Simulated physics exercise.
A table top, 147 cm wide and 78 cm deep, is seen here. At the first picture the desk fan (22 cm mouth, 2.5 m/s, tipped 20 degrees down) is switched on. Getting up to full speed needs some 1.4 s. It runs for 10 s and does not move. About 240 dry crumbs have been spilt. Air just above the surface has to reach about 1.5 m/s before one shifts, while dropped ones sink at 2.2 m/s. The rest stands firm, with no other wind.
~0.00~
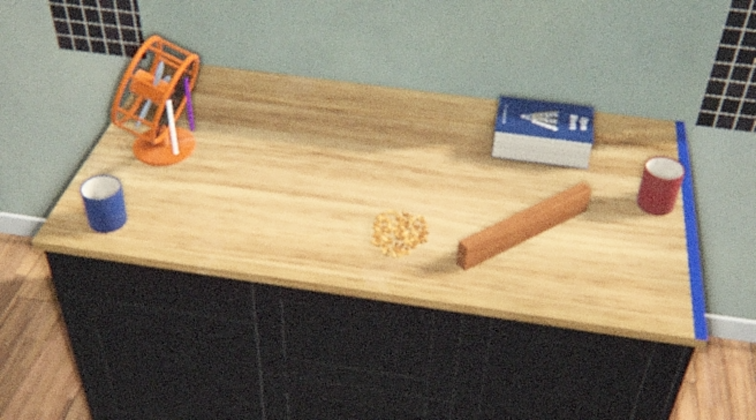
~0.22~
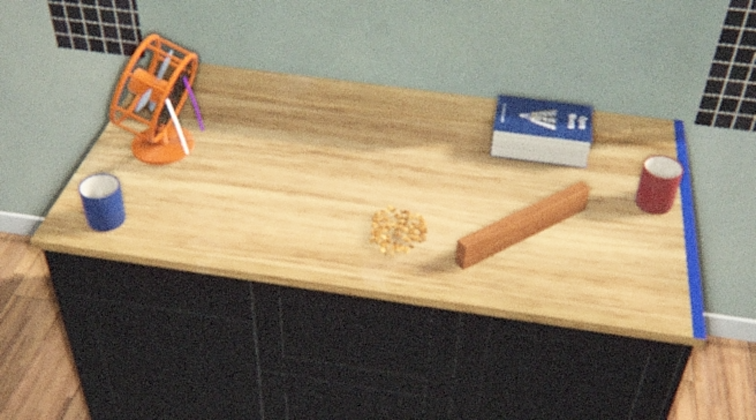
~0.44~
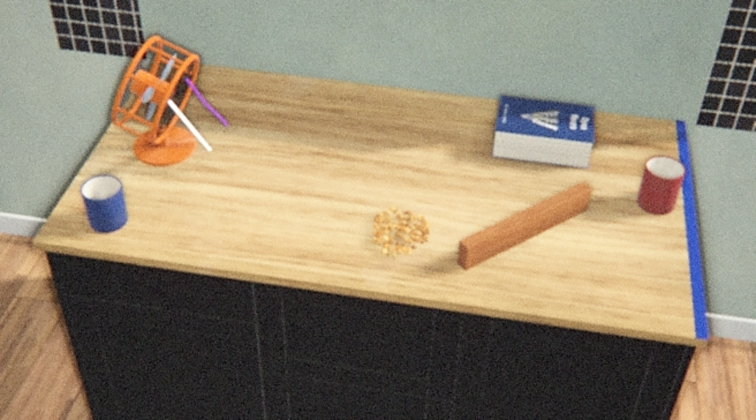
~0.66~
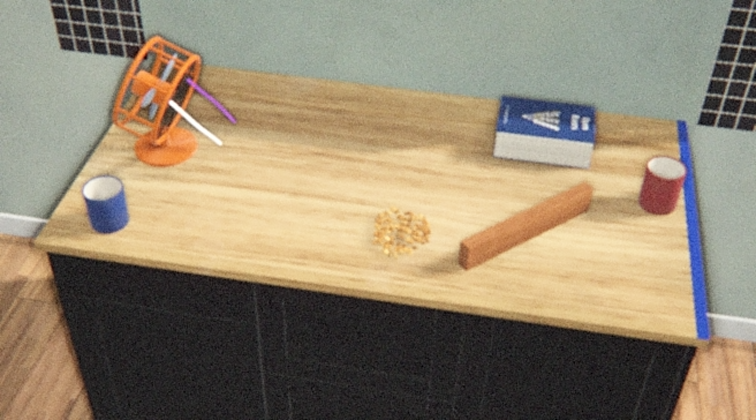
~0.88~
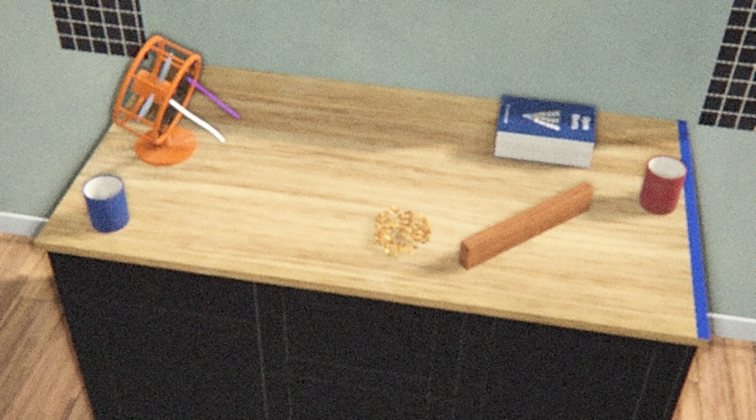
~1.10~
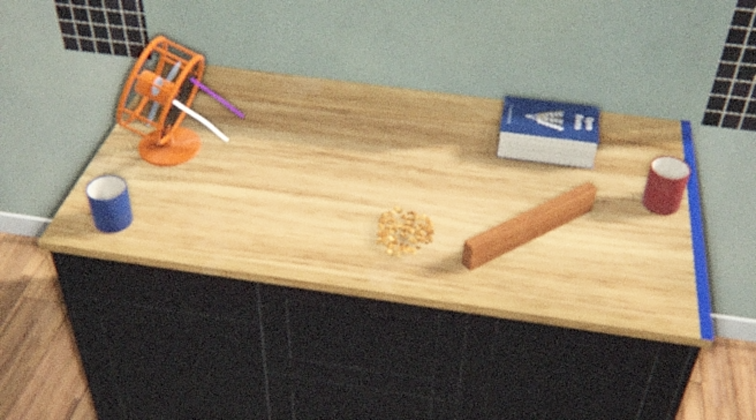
The footage shows an orange desk fan on a wooden table top starting up, its white and purple ribbons lifting and streaming out to the right, while the scattered crumbs, board, book and two mugs stay still.
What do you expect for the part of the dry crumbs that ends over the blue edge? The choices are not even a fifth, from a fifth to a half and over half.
The share left there is shy of one fifth.
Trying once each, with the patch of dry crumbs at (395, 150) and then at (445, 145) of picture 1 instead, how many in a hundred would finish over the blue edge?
Near 30 % for the first and near 15 % for the second.
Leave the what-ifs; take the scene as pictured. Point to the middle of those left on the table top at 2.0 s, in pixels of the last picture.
Centre estimate: (472, 248) px.
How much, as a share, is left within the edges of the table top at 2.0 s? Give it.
Some 60 percent are still there.
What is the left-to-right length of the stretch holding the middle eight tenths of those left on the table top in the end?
10 cm, give or take.
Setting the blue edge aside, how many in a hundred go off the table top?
Close to 50 % of them.
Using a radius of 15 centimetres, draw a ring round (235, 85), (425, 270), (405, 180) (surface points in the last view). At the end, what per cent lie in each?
Estimates in listed order: 0 %; 25 %; 0 %.
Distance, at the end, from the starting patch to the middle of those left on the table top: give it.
About 20 centimetres.
After 2.0 s, 45 % are on the move or not yet settled, 0 % are over the blue edge; the middle of those still in play is near (472, 248).
After 3.2 s, 32 % are on the move or not yet settled, 0 % are over the blue edge; the middle of those still in play is near (481, 244).
After 5.5 s, 29 % are on the move or not yet settled, 0 % are over the blue edge; the middle of those still in play is near (486, 245).
After 10.0 s, at the end, 0 % are over the blue edge; the middle of those still in play is near (486, 245).
